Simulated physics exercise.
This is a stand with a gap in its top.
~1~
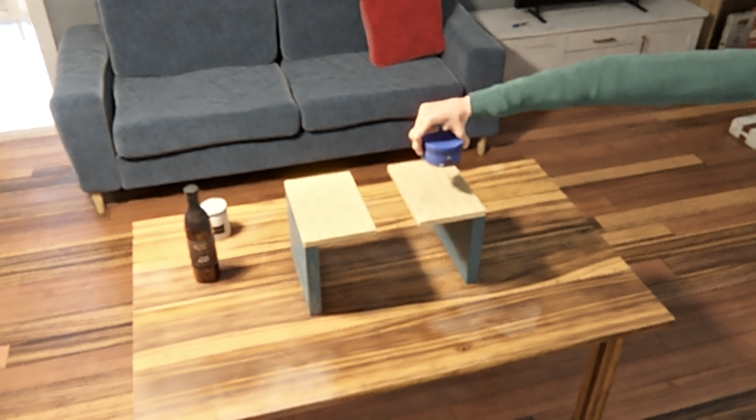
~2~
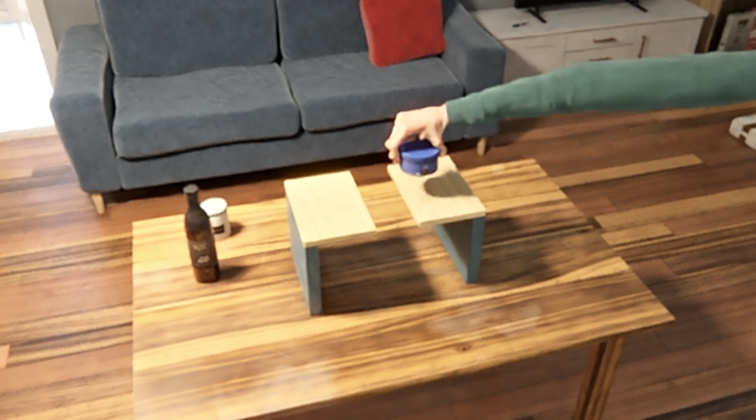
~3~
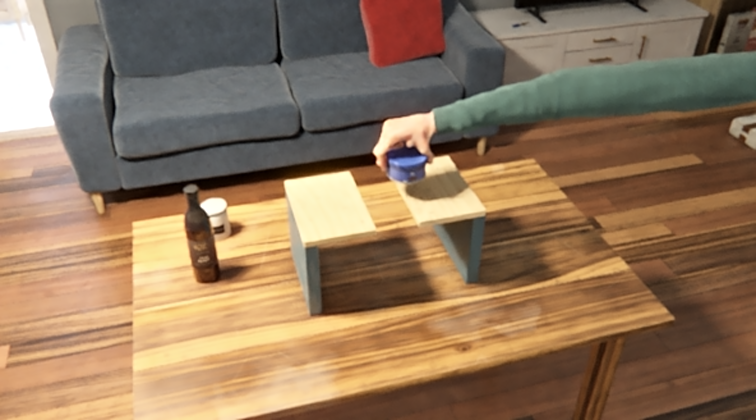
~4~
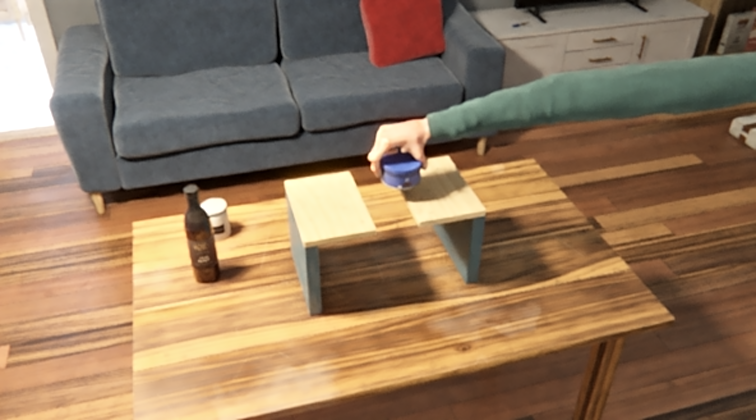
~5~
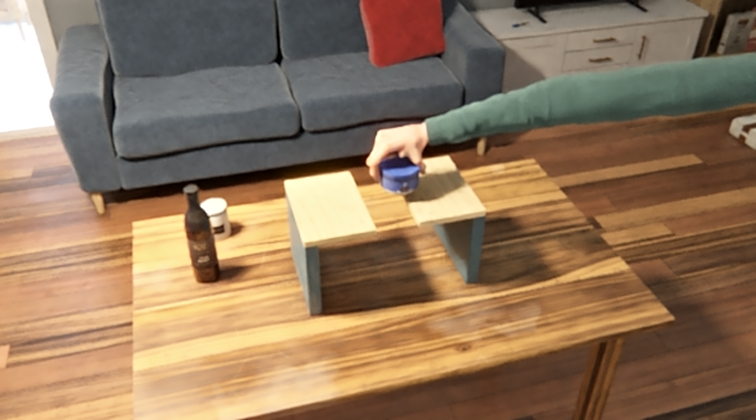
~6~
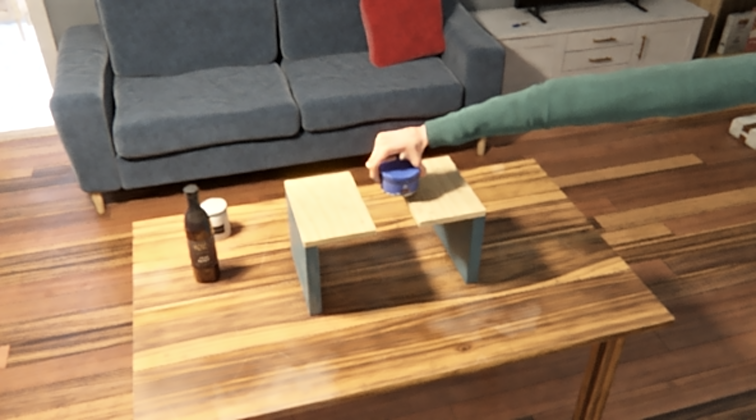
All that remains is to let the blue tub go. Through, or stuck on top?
Outcome: The tub goes down the gap.
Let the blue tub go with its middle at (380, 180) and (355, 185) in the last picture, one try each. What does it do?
First, it reaches the table; second, it stays on top.
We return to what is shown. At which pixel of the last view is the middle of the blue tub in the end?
Near (387, 251).
Then, 0.30 s past the last view, blue tub rocked 60° from its first pose near (390, 195).
Then, 0.40 s past the last view, blue tub on its side near (381, 233).
Finally, down or leaning hard on the stand or table, blue tub; the other 2 still in place. Final places as the last picture's camera would see them, blue tub near (388, 251). The tub reaches the table.
